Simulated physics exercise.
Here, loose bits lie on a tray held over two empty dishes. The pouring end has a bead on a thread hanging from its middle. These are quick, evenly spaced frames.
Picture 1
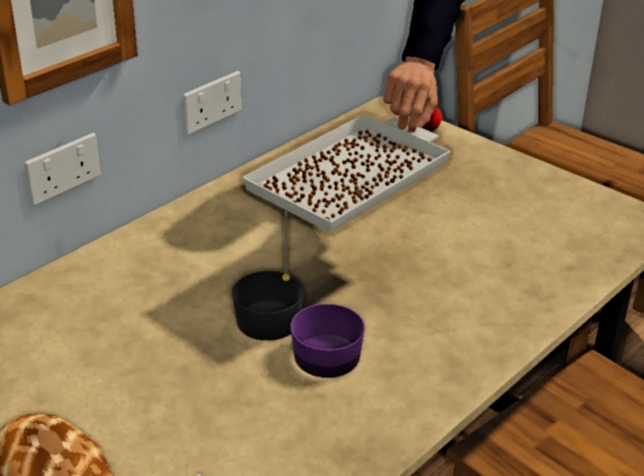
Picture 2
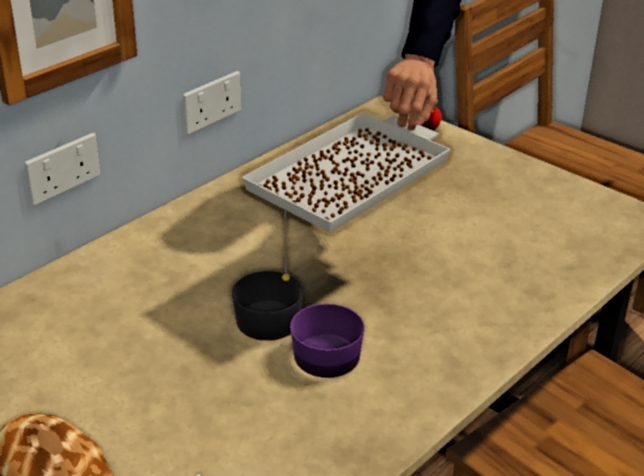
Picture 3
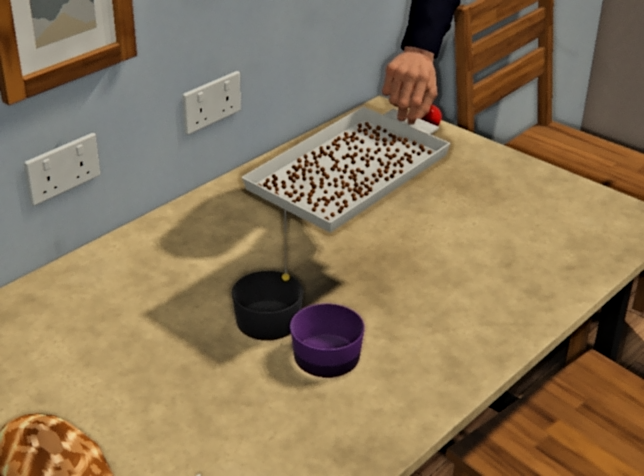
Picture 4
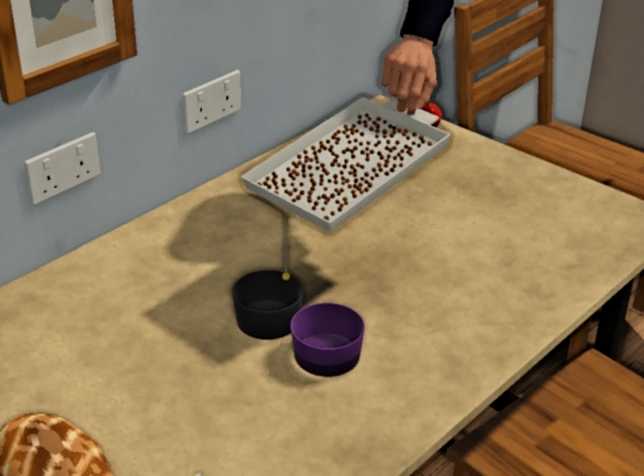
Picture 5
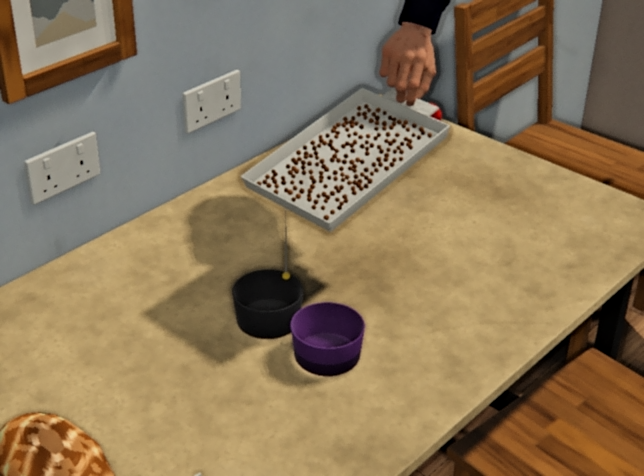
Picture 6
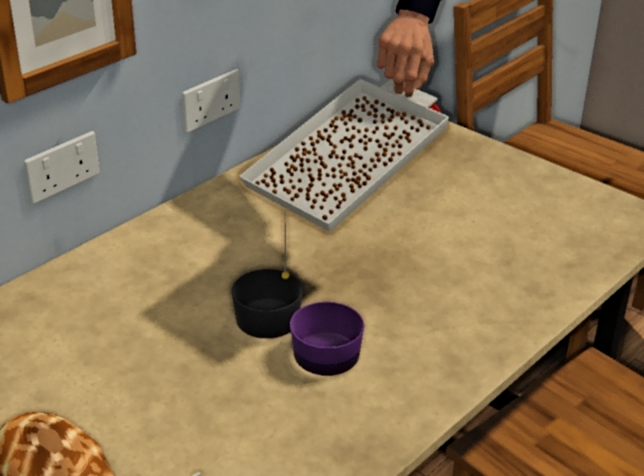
A hand slowly raising the far end of a tray of small brown balls above a black bowl and a purple bowl.
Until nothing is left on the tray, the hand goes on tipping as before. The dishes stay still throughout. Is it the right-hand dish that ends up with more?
Looks to me like the dish on the left ends up with more.
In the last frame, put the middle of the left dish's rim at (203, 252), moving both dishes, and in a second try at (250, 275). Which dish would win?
Case one: The dish at right. Case two: The dish at right.
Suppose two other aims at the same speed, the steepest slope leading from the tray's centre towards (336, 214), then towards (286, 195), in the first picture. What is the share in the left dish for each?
Roughly 0 percent, then 40 percent.
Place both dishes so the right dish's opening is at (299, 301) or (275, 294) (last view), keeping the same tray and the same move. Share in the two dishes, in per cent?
In order: 50 per cent and 40 per cent.
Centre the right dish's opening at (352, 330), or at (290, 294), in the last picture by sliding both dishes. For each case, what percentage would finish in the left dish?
Around 40 % followed by around 0 %.
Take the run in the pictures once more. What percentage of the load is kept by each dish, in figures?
I'd say some 40 in a hundred wind up in the left dish, and some 20 in a hundred in the right.
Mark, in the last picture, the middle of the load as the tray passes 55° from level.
In the last view, the load is centred close to (298, 195).
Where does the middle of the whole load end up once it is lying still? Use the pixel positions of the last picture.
Roughly at (269, 333), give or take.
Shortly afterwards, tray tipped steeply; all but a few on the tray; only a few in the air.
Next, tray tipped right over; all but a few on the tray; only a few in the right dish; only a few in the left dish; only a few outside both; only a few in the air.
Some moments later, tray tipped past a quarter turn; near a quarter in the right dish; near a third in the left dish; near half outside both.
In the end, tray tipped past a quarter turn; near a quarter in the right dish; near a third in the left dish; near half outside both.
